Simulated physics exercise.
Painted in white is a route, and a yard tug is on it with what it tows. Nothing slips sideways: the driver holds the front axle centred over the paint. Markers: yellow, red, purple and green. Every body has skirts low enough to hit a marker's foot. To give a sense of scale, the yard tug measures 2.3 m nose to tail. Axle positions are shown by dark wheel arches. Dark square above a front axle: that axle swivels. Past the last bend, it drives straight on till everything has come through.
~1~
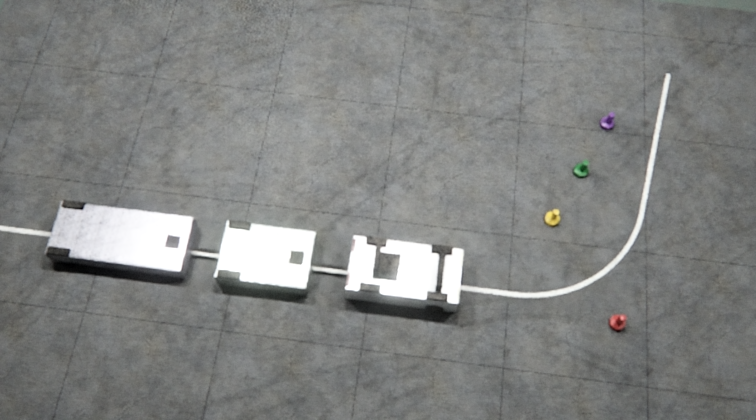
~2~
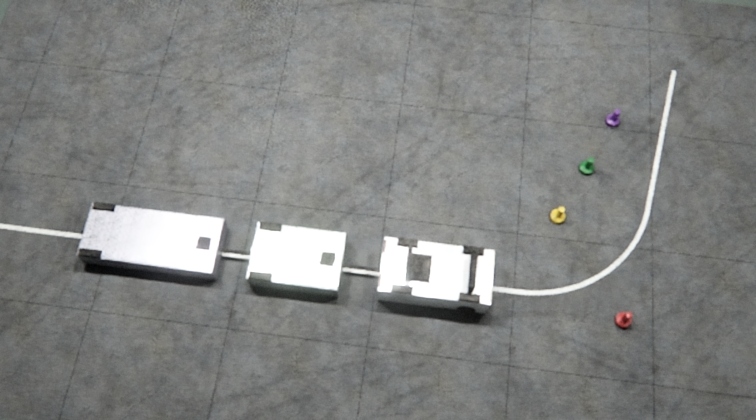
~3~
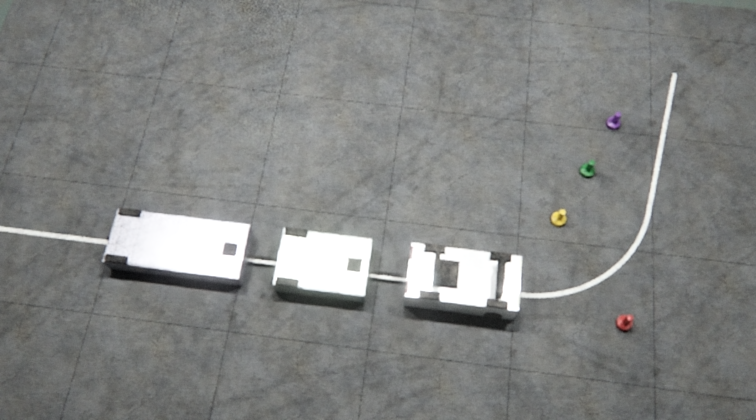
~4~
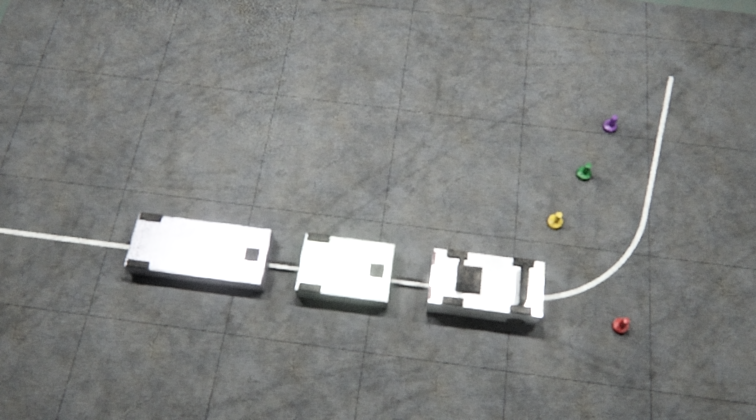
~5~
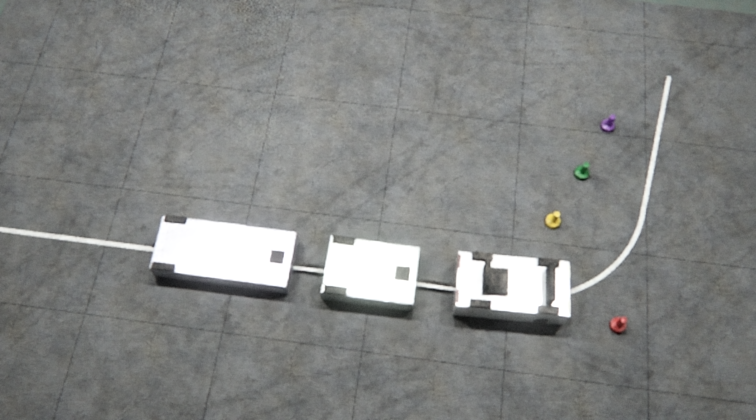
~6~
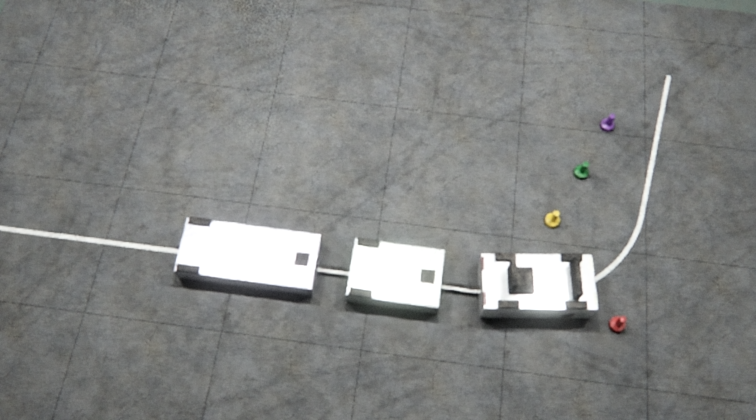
A grey floor marked with faint grid lines is seen from high above, with a white line running from the left and curving up at the right. A white vehicle leads two pale box-shaped trailers along it, while purple, green and yellow markers stand inside the bend and a red one outside. The linked bodies move steadily rightward, the leader entering the curve between yellow and red, as the view shifts slightly.
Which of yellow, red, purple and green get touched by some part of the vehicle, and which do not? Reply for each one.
Yellow: Touched; red: Not touched; purple: Touched; green: Touched.
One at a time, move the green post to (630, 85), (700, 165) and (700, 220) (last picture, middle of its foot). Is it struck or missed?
Place one: Contact; place two: No contact; place three: No contact.
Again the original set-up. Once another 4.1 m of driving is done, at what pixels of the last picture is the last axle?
It ends up close to (363, 267).
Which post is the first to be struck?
Yellow.
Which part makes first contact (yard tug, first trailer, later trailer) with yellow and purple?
Looking at yellow, it's one of the rear trailers; looking at purple, it's one of the rear trailers.
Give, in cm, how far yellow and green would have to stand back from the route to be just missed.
Yellow about 45 and green about 15.
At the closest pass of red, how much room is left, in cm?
Red 20.
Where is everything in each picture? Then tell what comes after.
Nose (454, 275); last axle (66, 228); still straight; yellow (553, 218), red (619, 322), purple (608, 122), green (582, 169); 2 trailers, in the first frame.
Nose (486, 276); last axle (97, 230); still straight, in the second frame.
Nose (513, 282); last axle (123, 236); still straight, in the third frame.
Nose (536, 288); last axle (145, 240); still straight, in the fourth frame.
Nose (563, 288); last axle (169, 243); turned 2°, in the fifth frame.
Nose (588, 282); last axle (194, 245); turned 7°; yellow (553, 219), red (618, 323), purple (608, 123), green (582, 171), in the sixth frame.
With 2.9 m more driven, the last axle is at (315, 261) of the last picture, 5 cm off the line; red has been passed with 20 cm to spare.
With 7.2 m more driven, the last axle is at (491, 262) of the last picture, 50 cm off the line; the second trailer has hit yellow.
With 9.8 m more driven, the last axle is at (577, 216) of the last picture, 125 cm off the line; the second trailer has hit green.
With 11.5 m more driven, the last axle is at (619, 167) of the last picture, 85 cm off the line; the second trailer has hit purple.
With 14.5 m more driven, the last axle is at (665, 69) of the last picture, 25 cm off the line; 3 of 4 struck in all.
